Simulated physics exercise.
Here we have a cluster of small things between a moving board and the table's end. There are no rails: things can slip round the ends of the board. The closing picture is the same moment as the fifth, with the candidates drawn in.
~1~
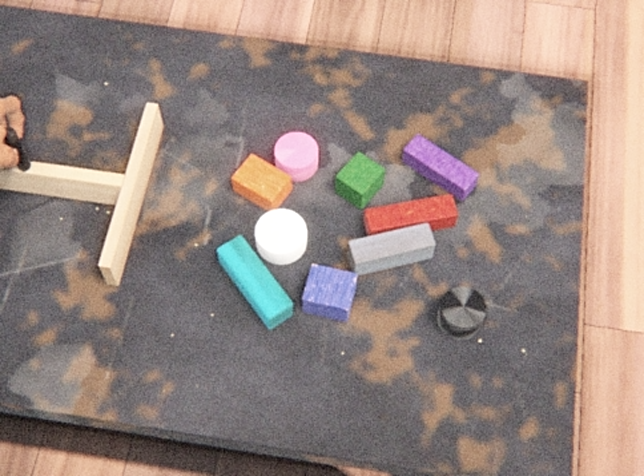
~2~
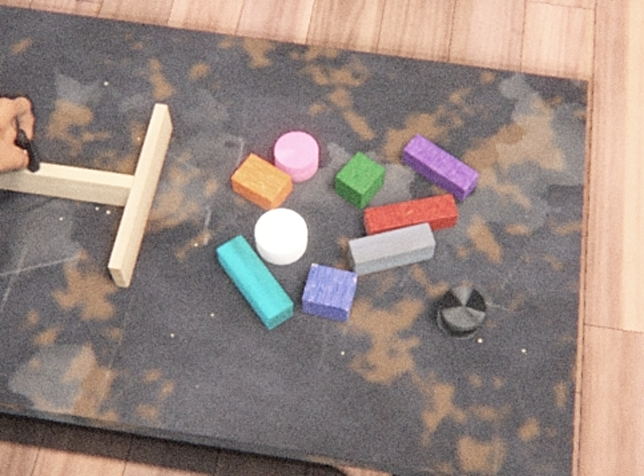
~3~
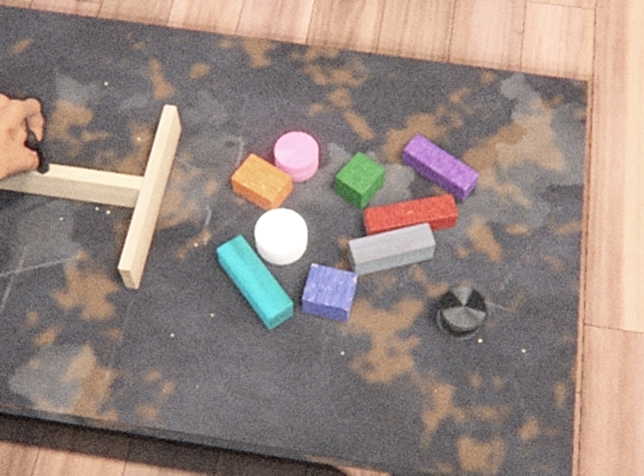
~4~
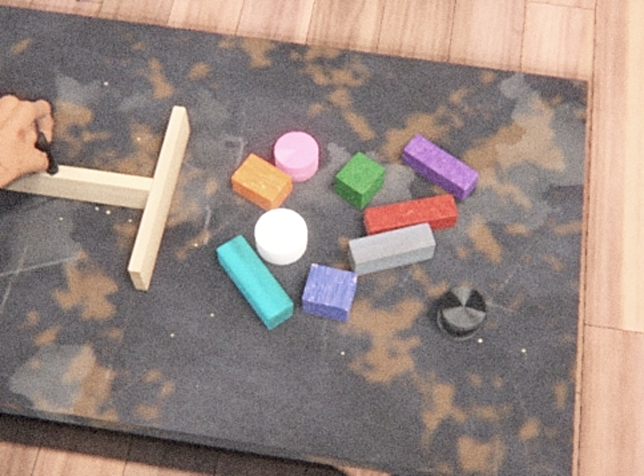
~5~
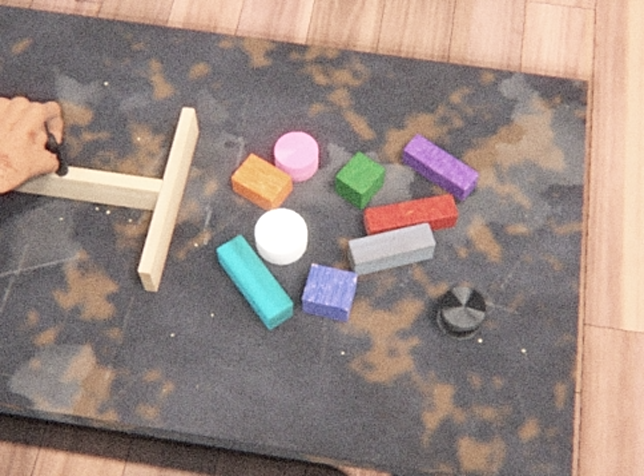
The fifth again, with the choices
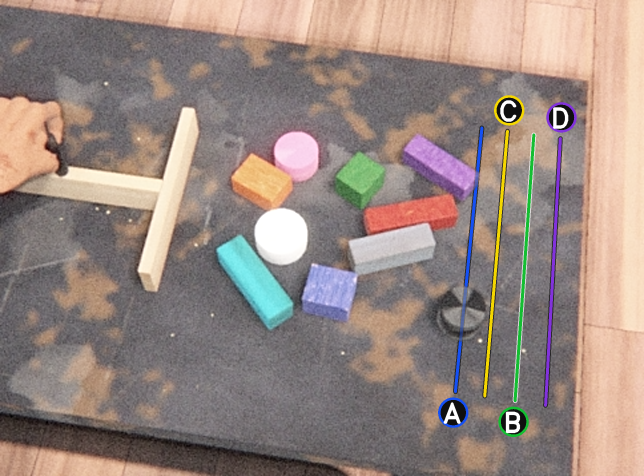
A hand sliding a wooden T-shaped board slowly right across a dark mottled table toward a motionless cluster of colourful blocks.
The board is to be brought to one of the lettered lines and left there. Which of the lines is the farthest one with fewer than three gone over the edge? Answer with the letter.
It should halt at C.
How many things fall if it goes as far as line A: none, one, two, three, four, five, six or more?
The count is none.
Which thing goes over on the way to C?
The black tin goes over.
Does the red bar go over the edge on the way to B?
By then, yes.
On the copy, A at (470, 251); B at (525, 258); C at (497, 254); D at (553, 262).
On C. First, board (284, 203); turquoise stick (291, 303); pink tin (325, 152).
Then, board (404, 220); black tin (498, 320); red bar (488, 227).
Finally, board (498, 233); black tin over the edge; red bar (574, 234); one fallen.
By contrast, A is within the limit but short; B drops four; D drops six.
